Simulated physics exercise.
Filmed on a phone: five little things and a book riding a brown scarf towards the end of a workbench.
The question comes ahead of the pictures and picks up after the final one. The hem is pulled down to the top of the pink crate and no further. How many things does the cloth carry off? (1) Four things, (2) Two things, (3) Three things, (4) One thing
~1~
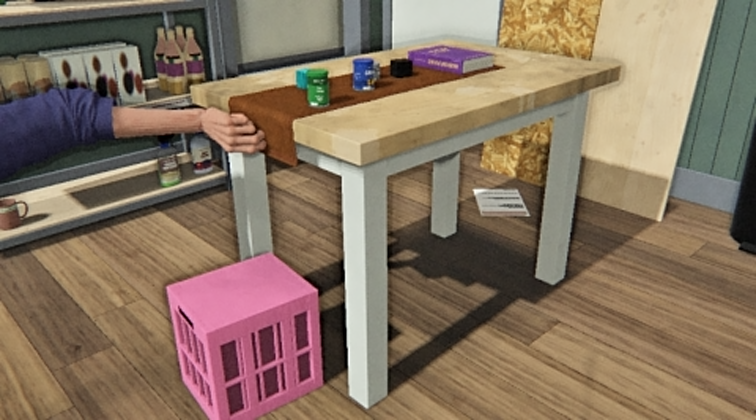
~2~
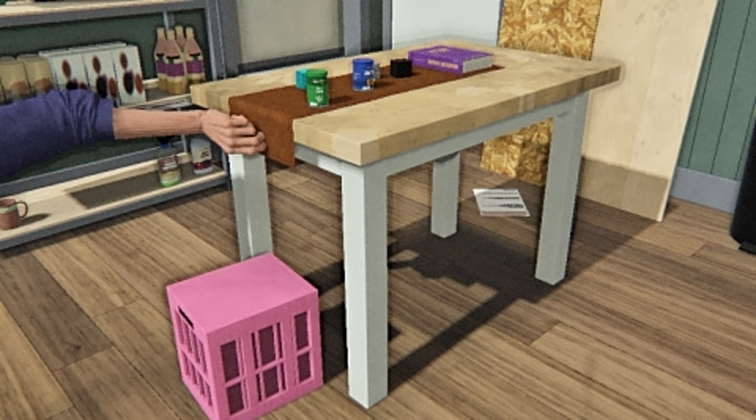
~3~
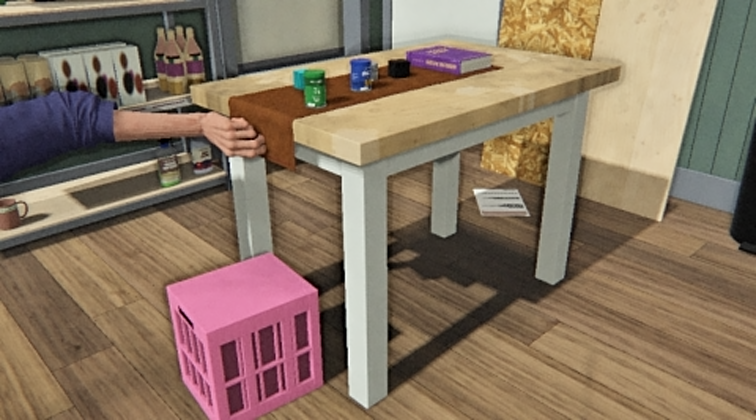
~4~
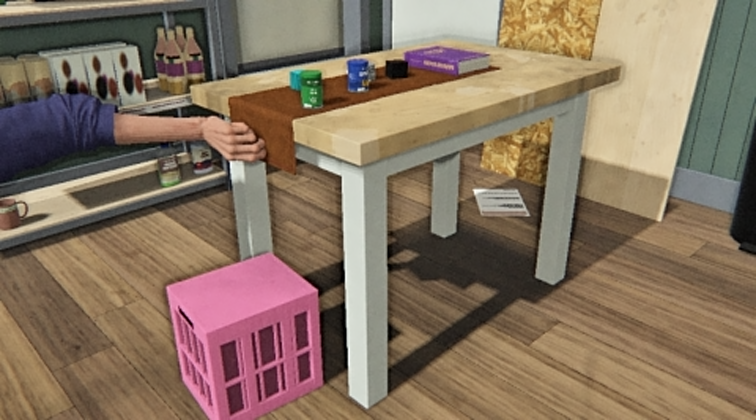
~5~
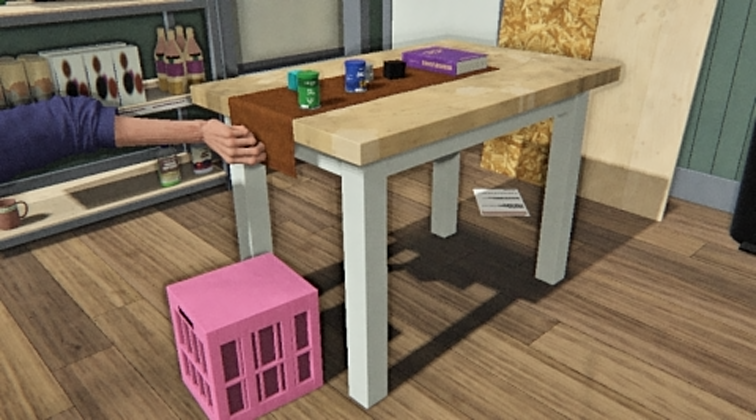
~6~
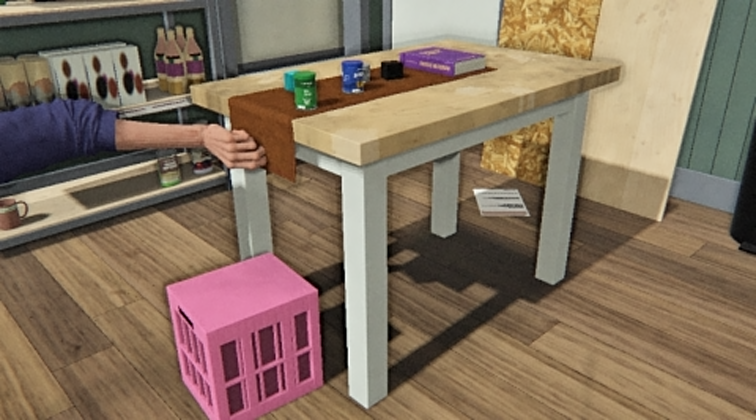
3, three things.
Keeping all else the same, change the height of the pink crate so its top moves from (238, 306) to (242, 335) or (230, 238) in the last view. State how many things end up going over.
Totals 4, 1.
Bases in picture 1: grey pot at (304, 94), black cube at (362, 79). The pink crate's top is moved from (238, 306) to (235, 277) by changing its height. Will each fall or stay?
The grey pot ends up off while the black cube ends up on top.
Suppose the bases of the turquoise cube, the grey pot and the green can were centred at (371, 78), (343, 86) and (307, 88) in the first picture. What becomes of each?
Looking at each one, the turquoise cube remains in position, the grey pot drops away and the green can drops away.
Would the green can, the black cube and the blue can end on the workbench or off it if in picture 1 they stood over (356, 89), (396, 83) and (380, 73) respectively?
You'd see the green can go down, the black cube hang on and the blue can hang on.
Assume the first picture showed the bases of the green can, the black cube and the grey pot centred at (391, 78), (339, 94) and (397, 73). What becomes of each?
The green can ends up on top, the black cube ends up off and the grey pot ends up on top.
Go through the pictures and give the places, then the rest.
The first picture shows hem (296, 167); green can (317, 71); turquoise cube (306, 70); blue can (363, 60); grey pot (371, 63); black cube (401, 60); top of the crate (238, 306).
The second picture shows hem (296, 168); green can (317, 71).
The third picture shows hem (296, 171); turquoise cube (304, 70).
The fourth picture shows hem (296, 175); blue can (358, 61); top of the crate (238, 306).
The fifth picture shows hem (297, 178); grey pot (364, 64).
The sixth picture shows hem (295, 183); green can (305, 73); turquoise cube (295, 72); blue can (352, 62); grey pot (361, 65); black cube (392, 62).
Soon after, hem near (267, 234); green can and turquoise cube gone.
After that, hem on the crate; green can, turquoise cube and blue can gone.
In the end, hem on the crate; green can, turquoise cube and blue can gone. Over the edge go three.
